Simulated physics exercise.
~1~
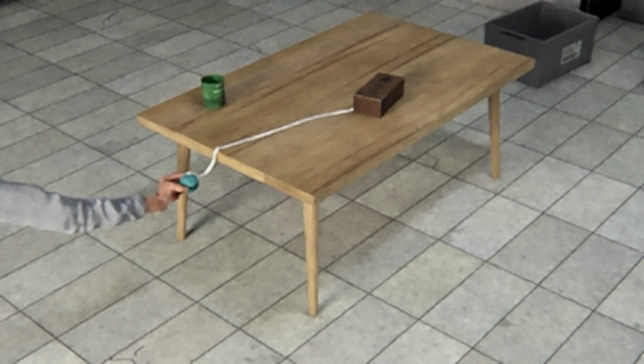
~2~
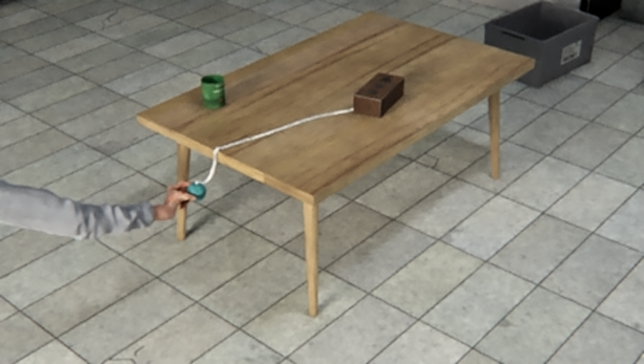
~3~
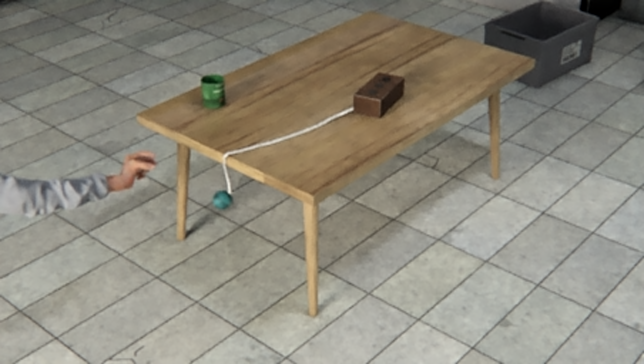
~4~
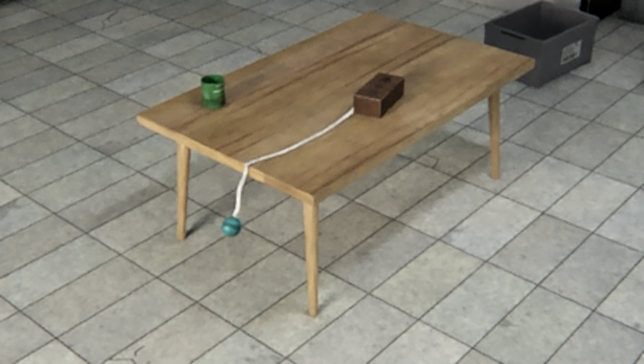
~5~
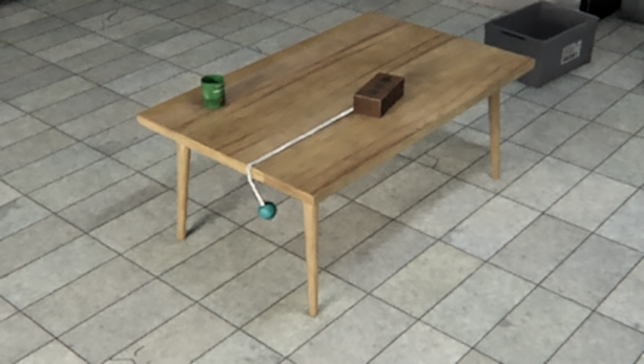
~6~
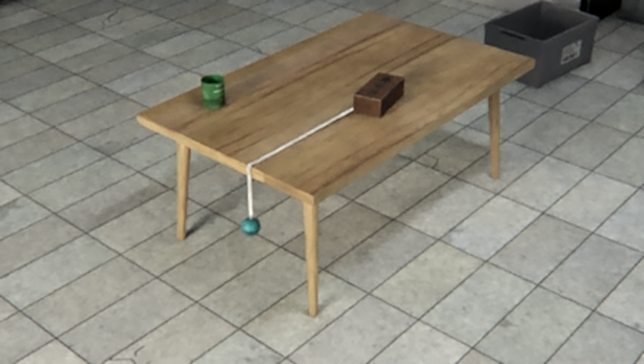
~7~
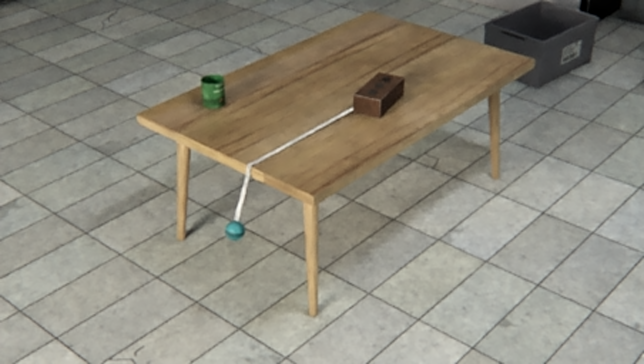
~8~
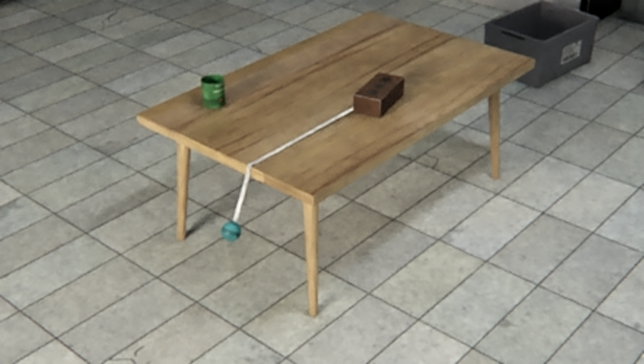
A turquoise ball on a white ribbon is held by a hand beyond the near edge of a wooden table, seen from above at an angle on a grey tiled floor. The ribbon runs across the tabletop to a dark brown brick, with a green cup to its left and a grey bin behind the table. The hand lets go and draws back out of view to the left. The ball drops and swings right, then back left, as the ribbon slides right along the edge. It ends hanging in the air, while brick and cup stay put.
